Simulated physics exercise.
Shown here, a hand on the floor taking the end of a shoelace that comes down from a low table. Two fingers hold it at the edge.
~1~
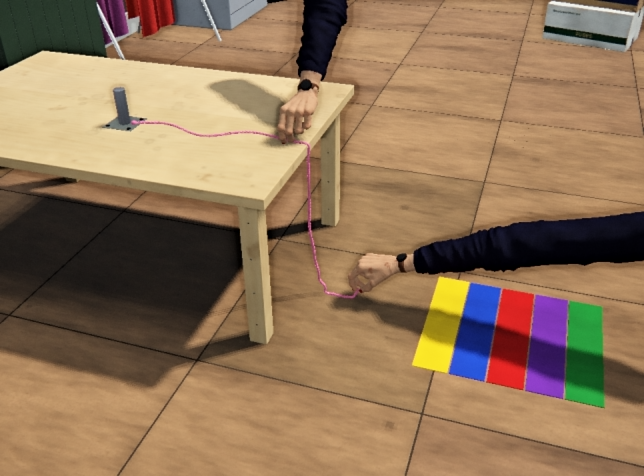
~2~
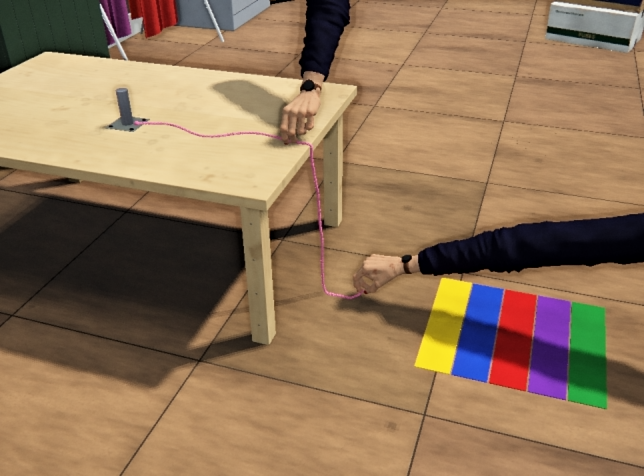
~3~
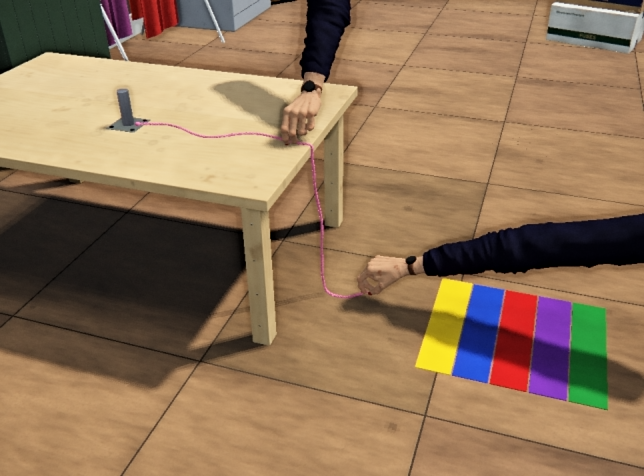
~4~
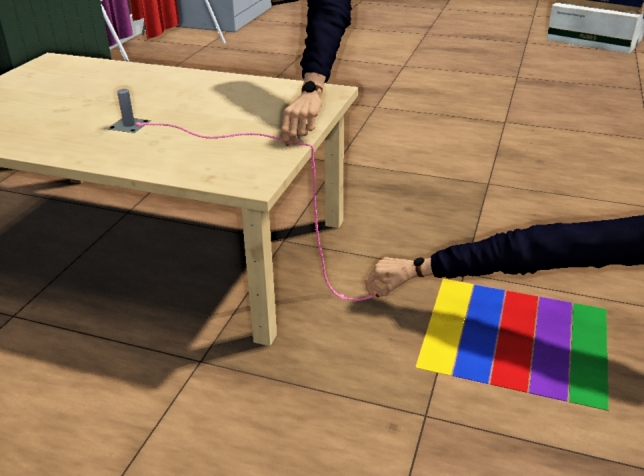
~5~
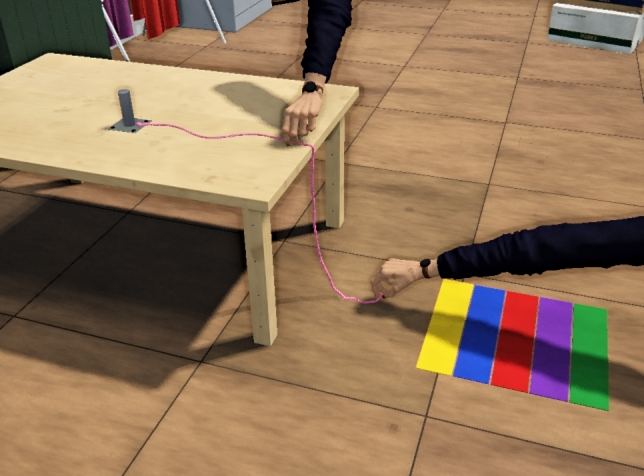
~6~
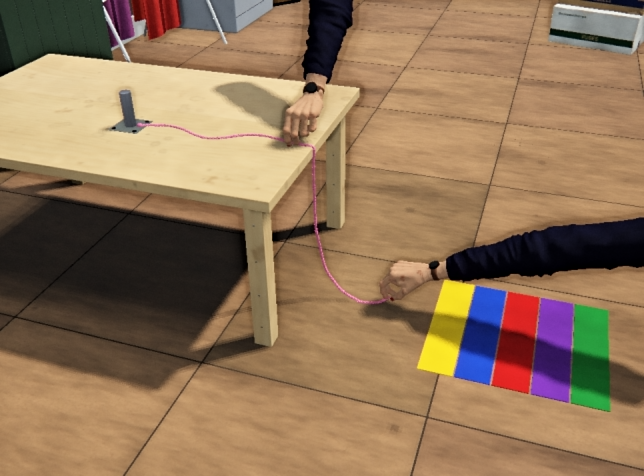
The clip opens on a low wooden table where one hand rests at the edge over a thin pink lace, while another hand near the floor holds its hanging end, left of a striped colour sheet. The lower hand barely moves at first, then shifts slightly right, drawing the lace's lower curve along.
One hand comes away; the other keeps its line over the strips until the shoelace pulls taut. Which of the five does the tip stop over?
The end stops over the blue strip.
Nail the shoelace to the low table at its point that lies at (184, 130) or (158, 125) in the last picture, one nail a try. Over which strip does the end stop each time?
One after the other, blue; blue.
Soon after, end near (428, 305); short of the strips.
After that, end near (464, 312); over yellow.
At the stop, end near (484, 316); over blue. It gets as far as the blue strip.
